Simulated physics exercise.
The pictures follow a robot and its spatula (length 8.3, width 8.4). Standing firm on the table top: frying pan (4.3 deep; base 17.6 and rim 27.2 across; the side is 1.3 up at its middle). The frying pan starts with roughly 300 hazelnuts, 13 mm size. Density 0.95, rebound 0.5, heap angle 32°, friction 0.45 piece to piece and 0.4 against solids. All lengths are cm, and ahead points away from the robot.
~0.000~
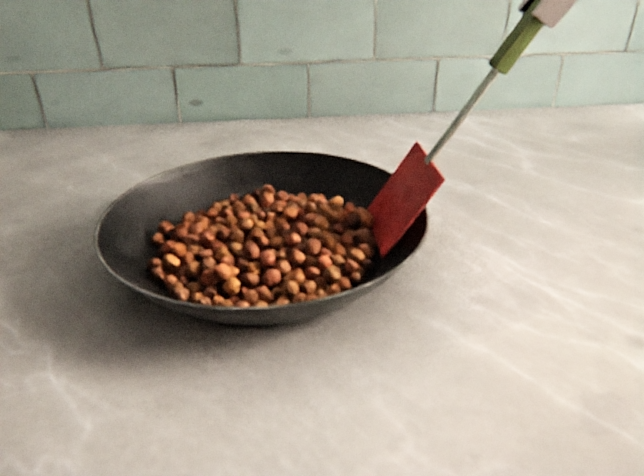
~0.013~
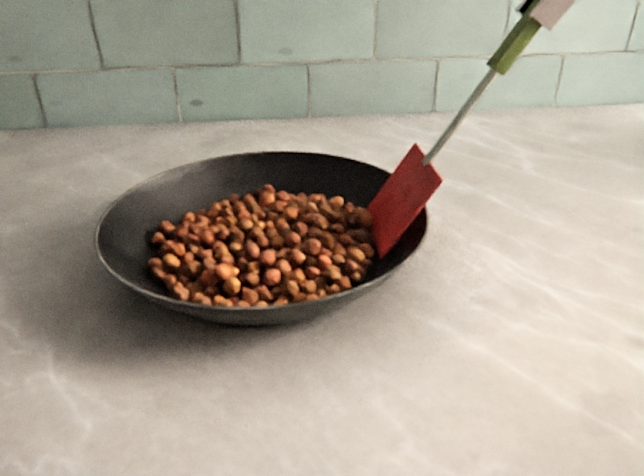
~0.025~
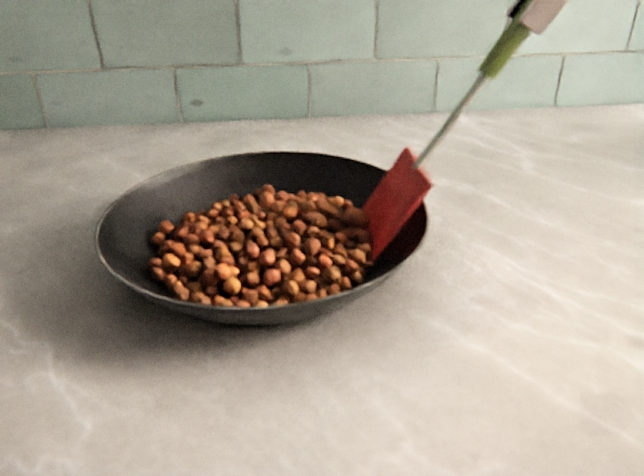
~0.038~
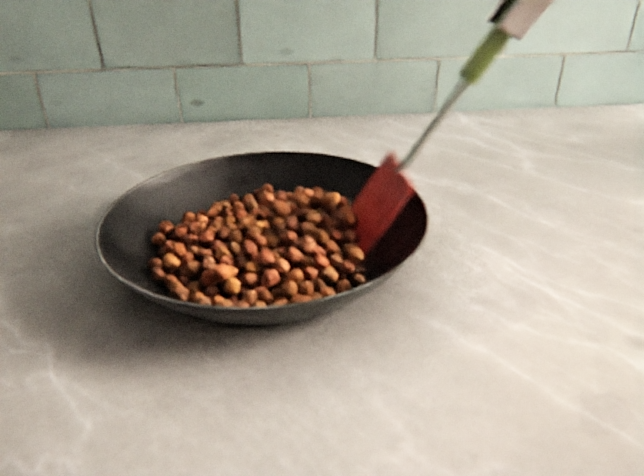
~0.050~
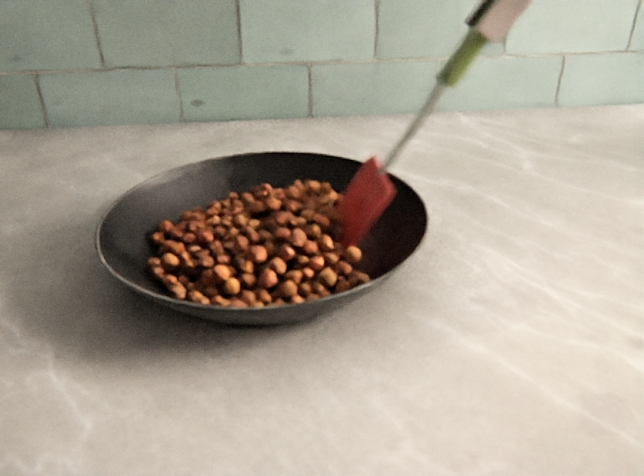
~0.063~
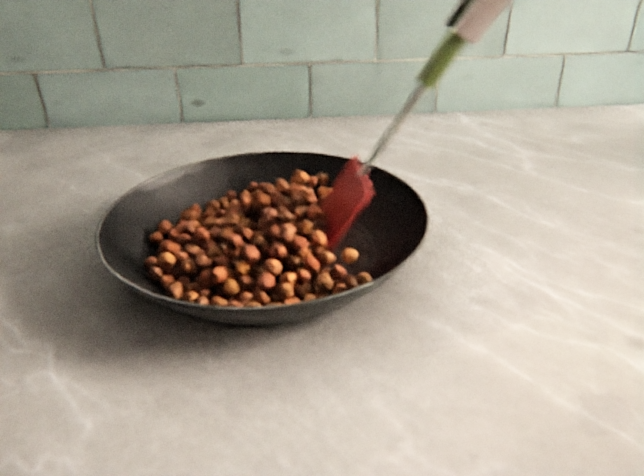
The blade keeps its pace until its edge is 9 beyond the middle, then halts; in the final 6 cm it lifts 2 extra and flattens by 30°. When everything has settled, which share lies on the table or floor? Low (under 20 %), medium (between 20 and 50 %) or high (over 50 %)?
Share on the table or floor: Medium (between 20 and 50 %).
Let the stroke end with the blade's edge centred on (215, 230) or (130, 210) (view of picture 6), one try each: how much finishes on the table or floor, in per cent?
Some 5 and 40 per cent.
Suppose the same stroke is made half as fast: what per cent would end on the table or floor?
Then about 5 per cent.
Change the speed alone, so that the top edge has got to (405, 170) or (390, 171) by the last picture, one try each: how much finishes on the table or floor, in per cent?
Some 5 and 15 per cent.
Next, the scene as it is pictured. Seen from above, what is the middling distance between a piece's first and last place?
Roughly 5 cm.
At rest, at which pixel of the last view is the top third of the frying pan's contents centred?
Near (200, 249).
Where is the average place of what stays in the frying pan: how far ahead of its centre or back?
About 3.5 cm ahead.
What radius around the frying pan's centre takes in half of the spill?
Some 30 cm.
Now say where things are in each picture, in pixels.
Spatula top edge at (430, 159), sloping 57°; upper third of the load around (272, 234), from x 155 to 370, top at y 190; 304 in the frying pan, in the first picture.
Spatula top edge at (428, 160), sloping 57°; upper third of the load around (272, 234), from x 155 to 370, top at y 190, in the second picture.
Spatula top edge at (419, 164), sloping 57°; upper third of the load around (277, 234), from x 155 to 365, top at y 190, in the third picture.
Spatula top edge at (402, 169), sloping 57°; upper third of the load around (281, 234), from x 155 to 360, top at y 190, in the fourth picture.
Spatula top edge at (382, 171), sloping 57°; upper third of the load around (281, 228), from x 155 to 365, top at y 185, in the fifth picture.
Spatula top edge at (363, 172), sloping 57°; upper third of the load around (276, 227), from x 150 to 365, top at y 180; 304 in the frying pan, in the sixth picture.
By 0.09 s, sloping 57°, highest piece 7 above the table; 304 in the frying pan.
By 0.12 s, sloping 50°, highest piece 8 above the table; 304 in the frying pan.
By 0.34 s, sloping 27°, highest piece 18 above the table; 220 in the frying pan, 57 on the table or floor, 27 on the blade or in flight.
By 1.39 s, sloping 27°, highest piece 4 above the table; 220 in the frying pan, 84 on the table or floor.
Final count, 220 in the frying pan, 84 on the table or floor. That is 28 % on the table or floor.
